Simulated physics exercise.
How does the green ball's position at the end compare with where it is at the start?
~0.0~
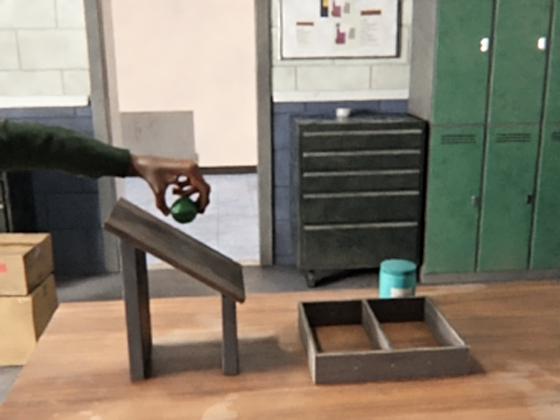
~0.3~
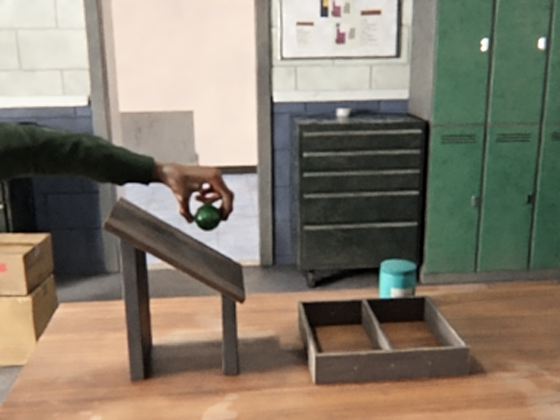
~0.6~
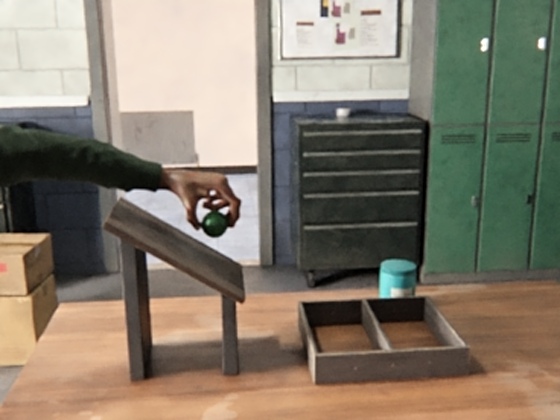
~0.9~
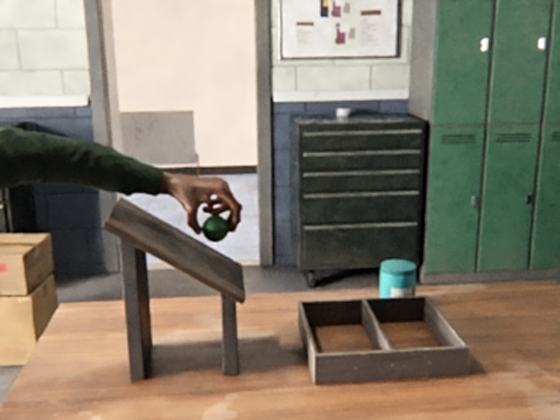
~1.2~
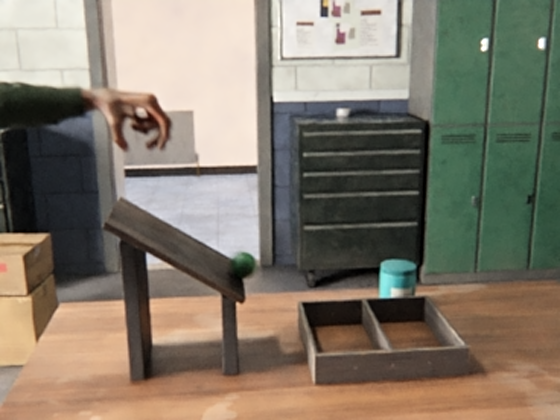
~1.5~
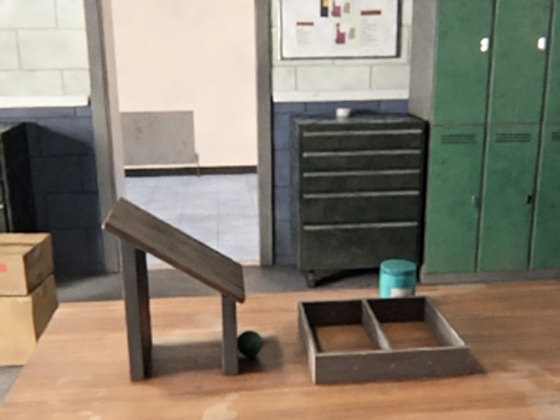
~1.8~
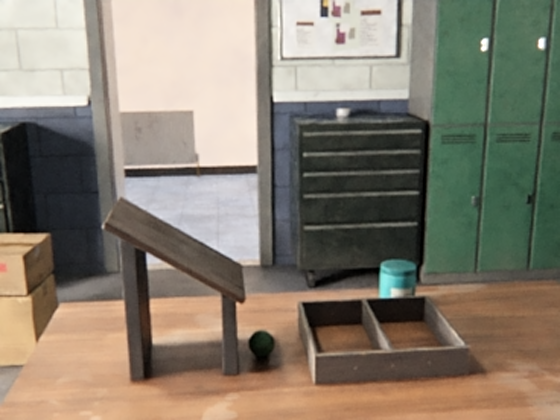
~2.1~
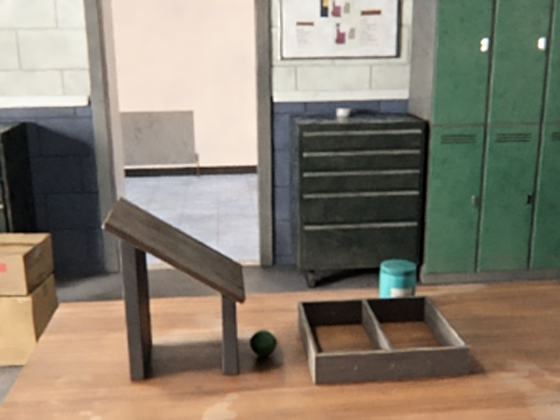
At the start the green ball is held in a hand above the sloping board. At the end it rests on the table, lower and farther right, between the board and the tray.
